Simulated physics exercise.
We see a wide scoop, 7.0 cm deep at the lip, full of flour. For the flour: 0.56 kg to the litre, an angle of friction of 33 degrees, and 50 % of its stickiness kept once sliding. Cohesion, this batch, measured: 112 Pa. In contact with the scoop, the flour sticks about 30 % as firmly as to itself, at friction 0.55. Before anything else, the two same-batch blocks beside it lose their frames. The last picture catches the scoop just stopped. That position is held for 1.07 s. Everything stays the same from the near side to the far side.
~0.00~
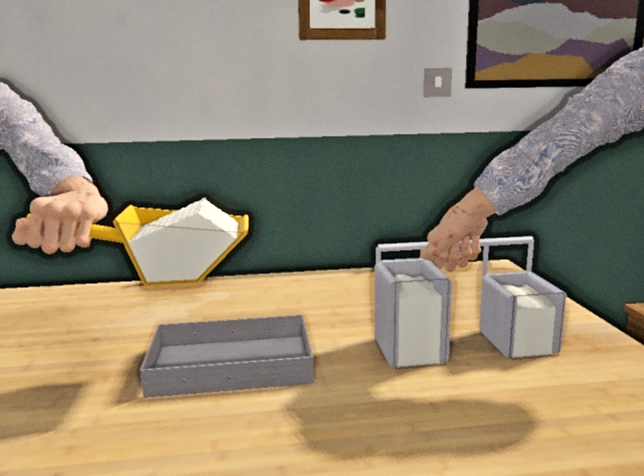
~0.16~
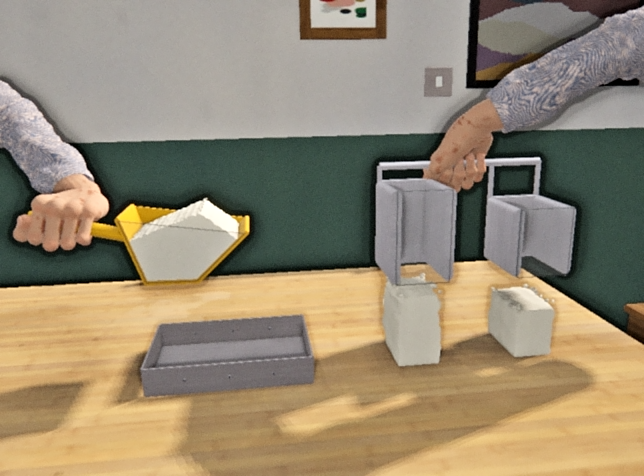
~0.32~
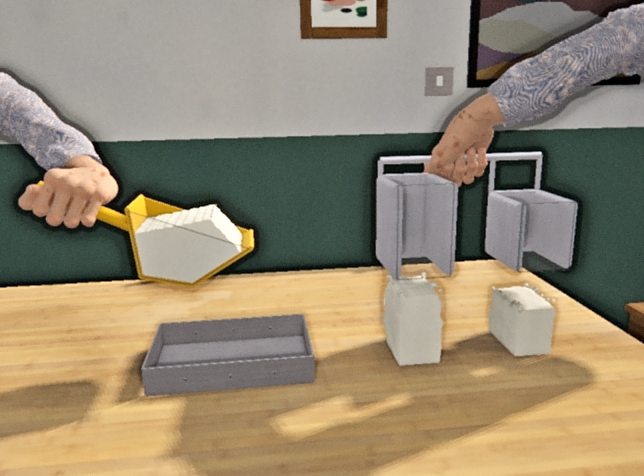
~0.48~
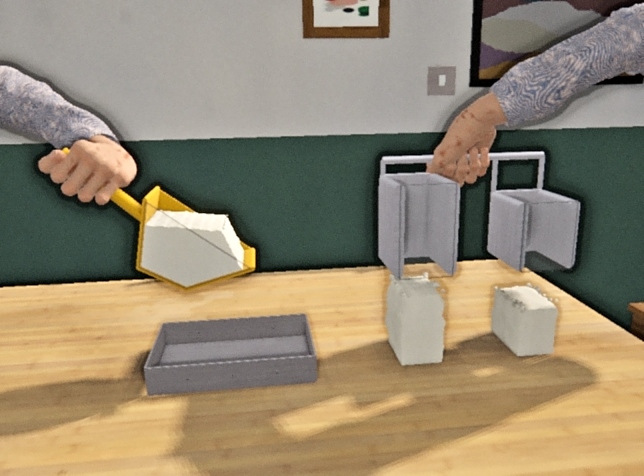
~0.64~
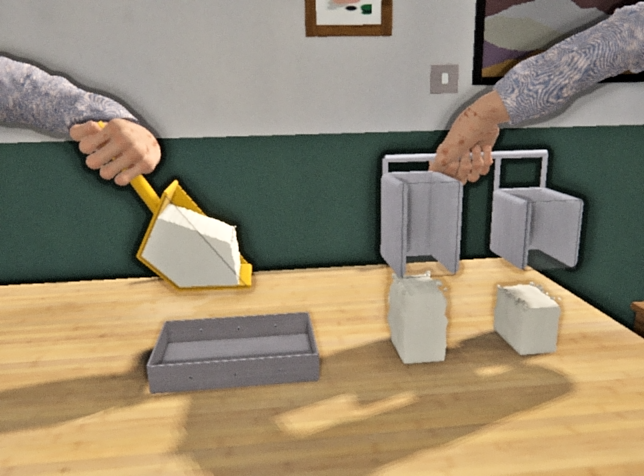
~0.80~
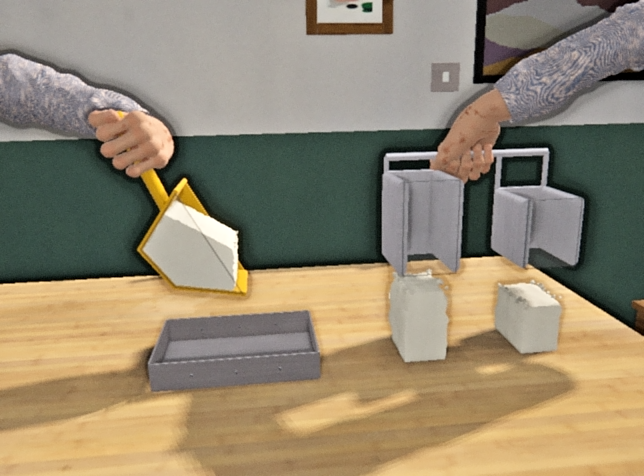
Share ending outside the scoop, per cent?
0 %.
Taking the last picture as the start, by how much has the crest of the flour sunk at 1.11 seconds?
Roughly 0.0 cm.
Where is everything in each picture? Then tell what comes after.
Lip at (244, 230), tilt 0 degrees; crest of the flour at (197, 213); block heights 12 cm, 9.0 cm (left to right), in the first frame.
Lip at (245, 231), tilt 1 degrees; crest of the flour at (198, 214); block heights 12 cm, 8.9 cm (left to right), in the second frame.
Lip at (250, 246), tilt 13 degrees; crest of the flour at (208, 220); block heights 12 cm, 8.9 cm (left to right), in the third frame.
Lip at (252, 267), tilt 30 degrees; crest of the flour at (152, 225); block heights 12 cm, 8.9 cm (left to right), in the fourth frame.
Lip at (248, 285), tilt 46 degrees; crest of the flour at (159, 219); block heights 12 cm, 8.9 cm (left to right), in the fifth frame.
Lip at (244, 292), tilt 54 degrees; crest of the flour at (170, 216); block heights 12 cm, 8.9 cm (left to right), in the sixth frame.
After 0.94 s, the scoop is at 54 degrees and 0 % has left it.
After 1.11 s, the scoop is at 54 degrees and 0 % has left it.
After 1.27 s, the scoop is at 54 degrees and 0 % has left it.
After 1.44 s, the scoop is at 54 degrees and 0 % has left it.
After 1.71 s, the scoop is at 54 degrees and 0 % has left it.
